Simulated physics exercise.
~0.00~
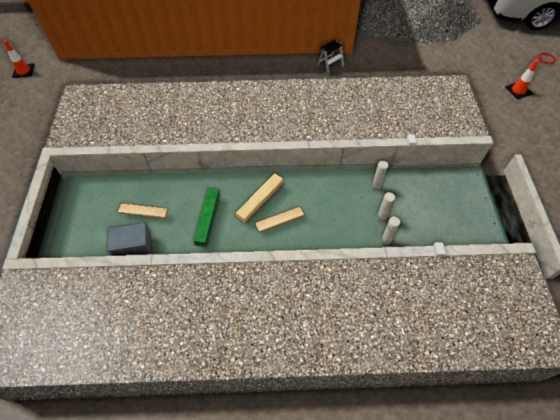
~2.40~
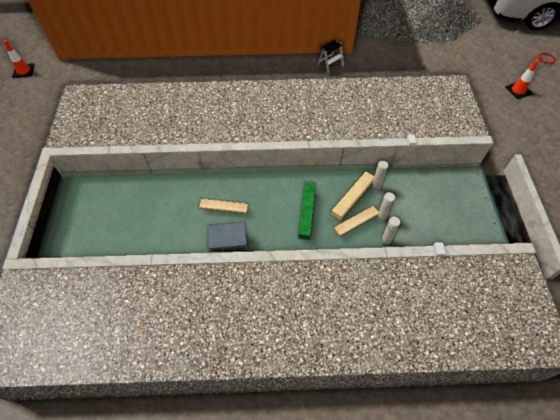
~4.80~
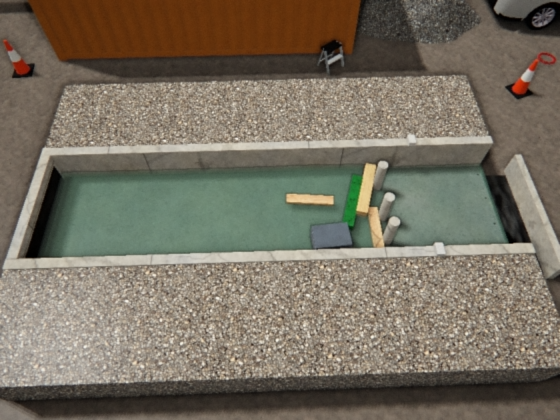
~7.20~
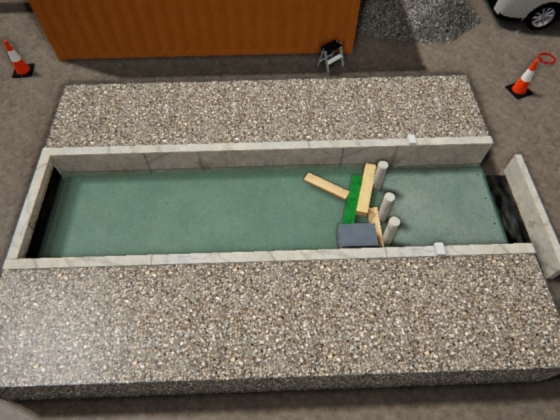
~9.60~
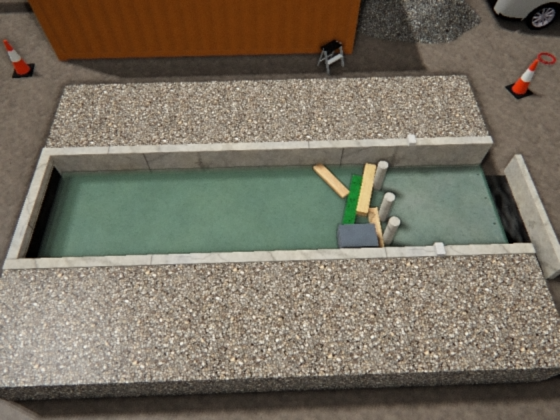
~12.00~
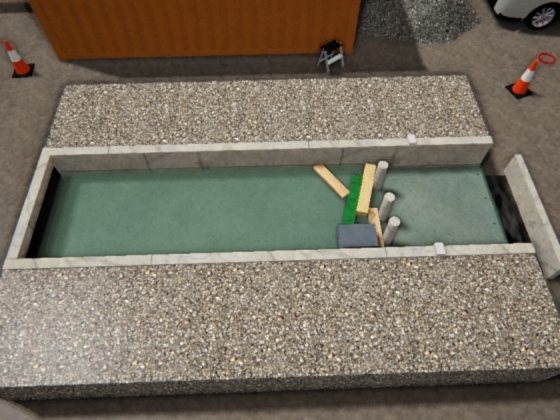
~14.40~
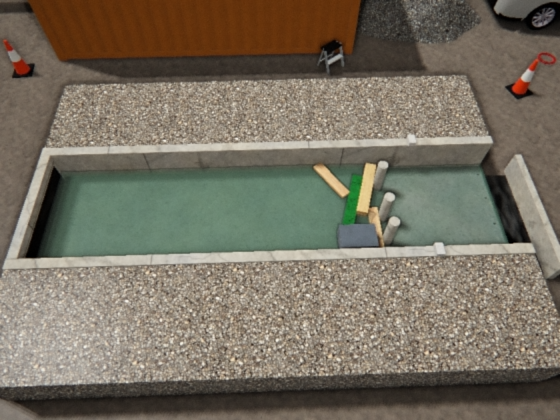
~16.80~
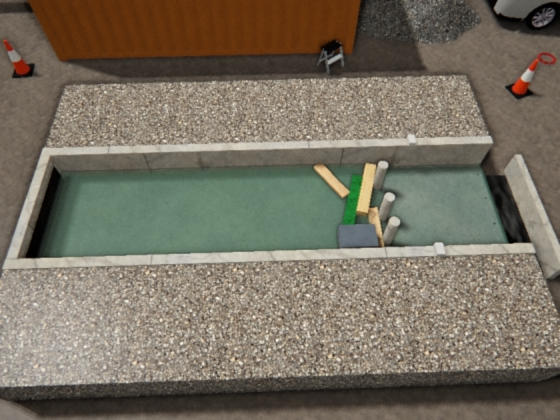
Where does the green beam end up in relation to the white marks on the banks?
It ends up short of the white bank marks, held to their left among the other items jammed at the posts.
